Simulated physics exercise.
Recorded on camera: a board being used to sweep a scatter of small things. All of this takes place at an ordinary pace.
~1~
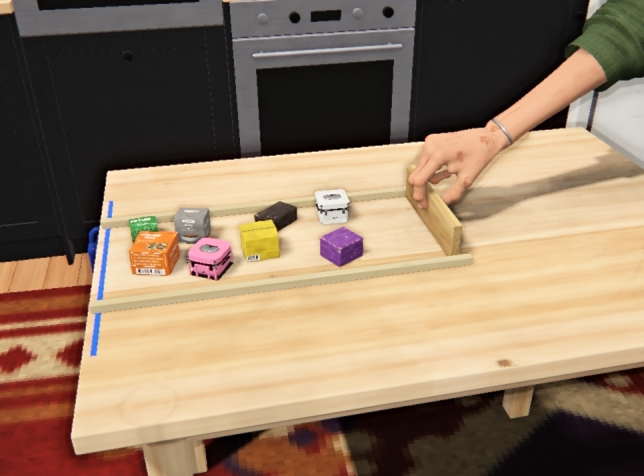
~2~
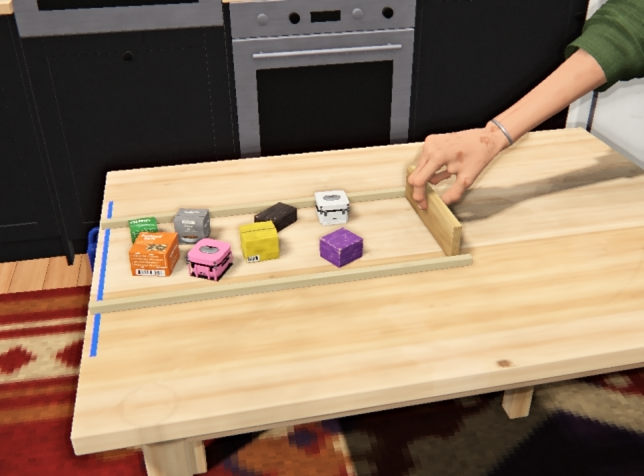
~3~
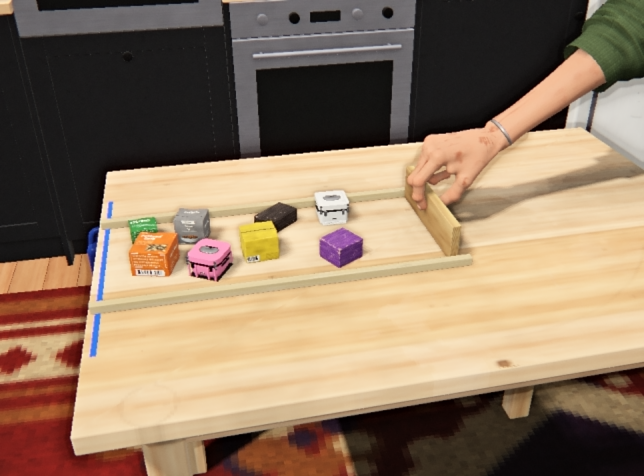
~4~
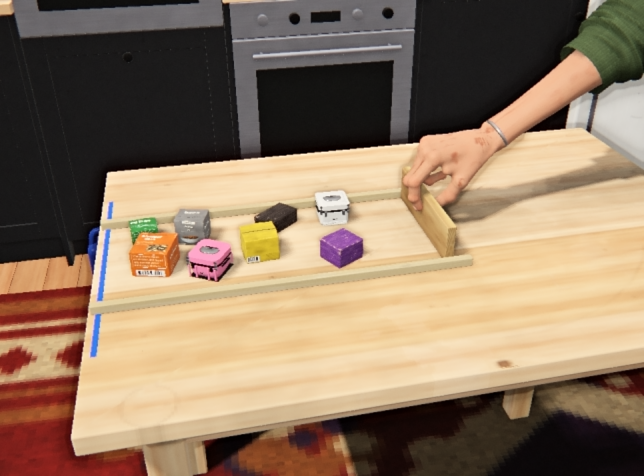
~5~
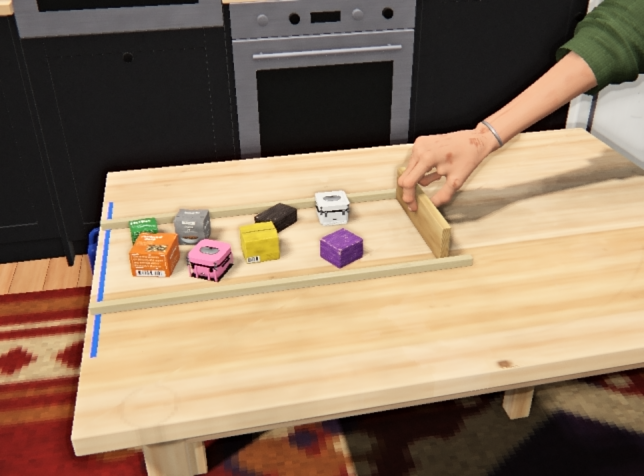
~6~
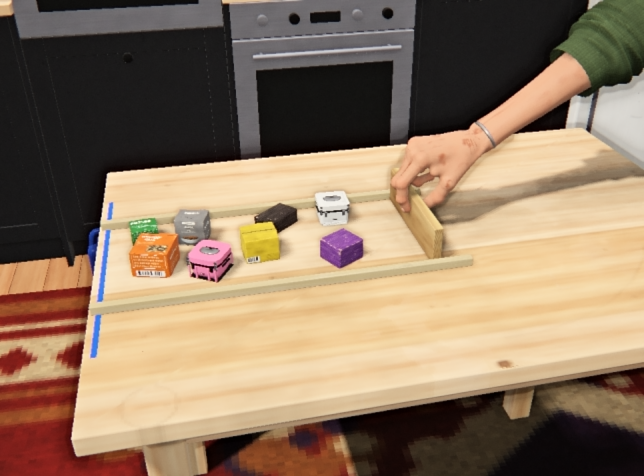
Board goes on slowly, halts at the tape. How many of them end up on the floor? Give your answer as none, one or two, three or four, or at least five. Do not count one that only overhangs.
The count is at least five.
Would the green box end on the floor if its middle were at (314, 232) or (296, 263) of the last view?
Green box: Plunges; plunges.
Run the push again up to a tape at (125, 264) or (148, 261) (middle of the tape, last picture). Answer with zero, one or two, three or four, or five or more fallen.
With the tape at the first place the answer is five or over, and at the second place it's 3 or 4.
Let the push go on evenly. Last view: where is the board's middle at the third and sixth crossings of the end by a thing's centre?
Pixels, in order: Around (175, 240), around (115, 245).
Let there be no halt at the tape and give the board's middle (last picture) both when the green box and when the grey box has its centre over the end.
The middle is at (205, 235) when it's the green box, and at (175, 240) when it's the grey box.
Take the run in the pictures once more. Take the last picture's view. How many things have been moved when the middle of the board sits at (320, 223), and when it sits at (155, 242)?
One spot: 3. Other spot: 8.
Soon after, none off yet; green box at rest near (144, 232); orange box at rest near (155, 255); grey box at rest near (193, 227).
After that, none off yet; green box displaced about its own width near (106, 235); orange box displaced about its own width near (125, 259); grey box displaced well along near (135, 234).
In the end, the number that fall off is five or more; gone, white case, purple block, black block, yellow box, pink case, grey box, orange box and green box.
